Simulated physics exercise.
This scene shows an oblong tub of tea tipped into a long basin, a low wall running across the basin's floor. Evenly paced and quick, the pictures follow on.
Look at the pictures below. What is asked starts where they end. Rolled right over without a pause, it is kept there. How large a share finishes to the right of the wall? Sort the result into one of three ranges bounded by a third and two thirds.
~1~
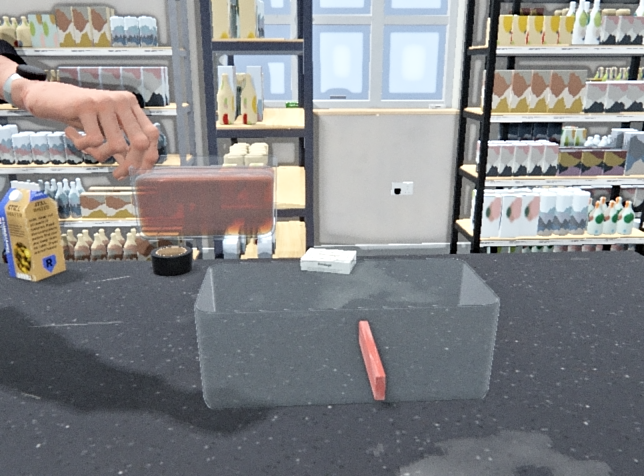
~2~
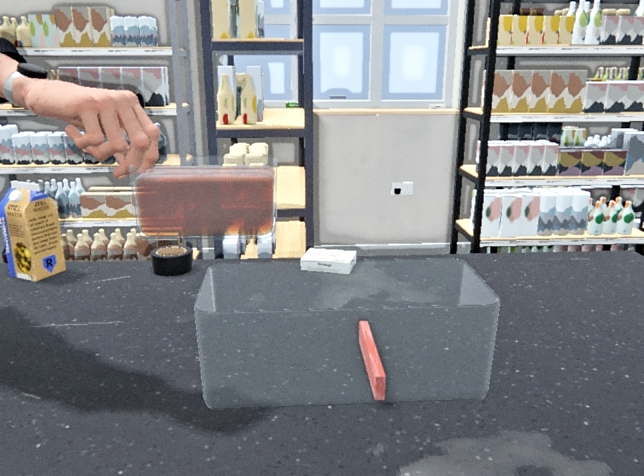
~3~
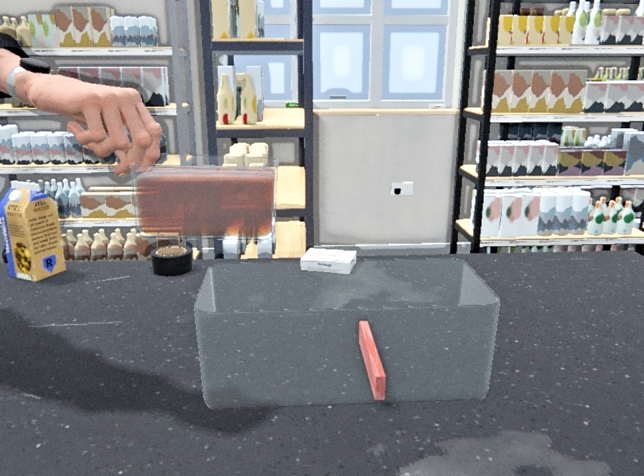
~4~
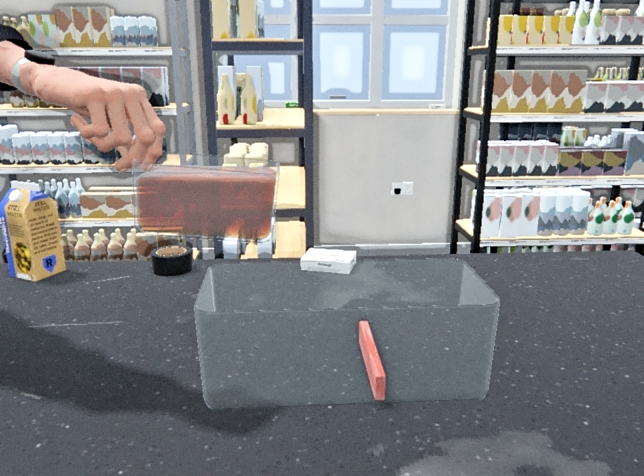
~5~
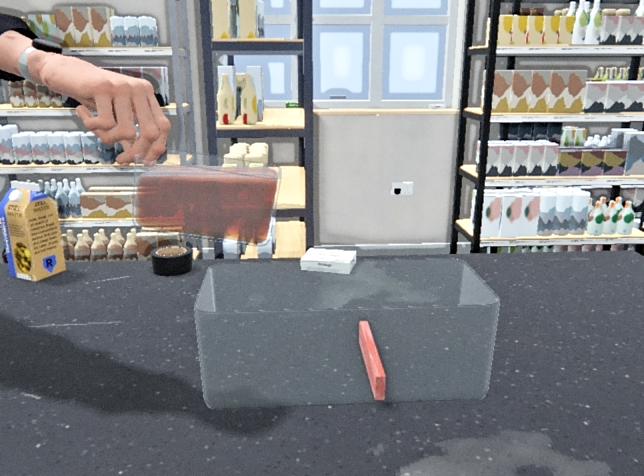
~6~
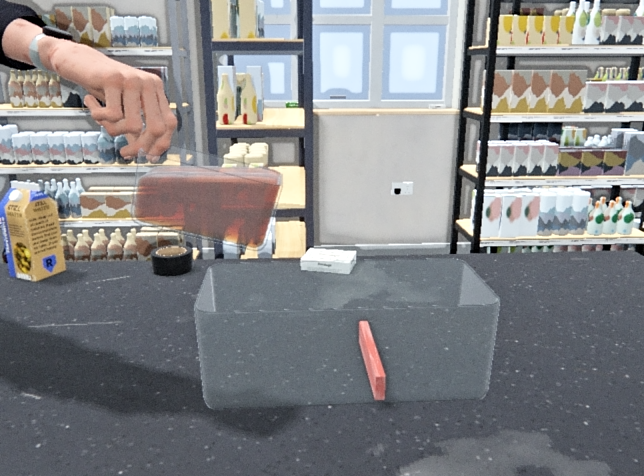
It falls in the bottom range, below a third.
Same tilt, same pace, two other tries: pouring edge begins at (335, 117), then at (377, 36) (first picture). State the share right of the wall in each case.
In order, roughly 60 percent and 55 percent.
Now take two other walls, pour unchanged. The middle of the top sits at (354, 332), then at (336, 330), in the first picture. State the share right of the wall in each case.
About 20 per cent, then about 50 per cent.
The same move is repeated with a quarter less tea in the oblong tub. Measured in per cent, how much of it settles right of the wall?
About 5 in a hundred.
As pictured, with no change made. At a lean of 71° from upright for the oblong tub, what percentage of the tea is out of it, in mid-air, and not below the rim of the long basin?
30 per cent.
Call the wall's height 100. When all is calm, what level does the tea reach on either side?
Once it settles, the left reaches around 70 and the right around 20.
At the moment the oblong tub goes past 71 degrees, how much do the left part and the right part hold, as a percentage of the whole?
So the left part has 35 percent, while the right part has 0.
A moment on, the oblong tub is tipped part way and 36 per cent is still to pour, 34 is left of the wall and 1 right of it.
Next, the oblong tub is tipped right over and 5 per cent is still to pour, 85 is left of the wall and 6 right of it.
Then the oblong tub is tipped right over and 0 per cent is still to pour, 85 is left of the wall and 14 right of it.
Later the oblong tub is tipped right over and 0 per cent is still to pour, 85 is left of the wall and 15 right of it.
In the end 85 per cent lies left of the wall, 15 right of it and 0 outside.
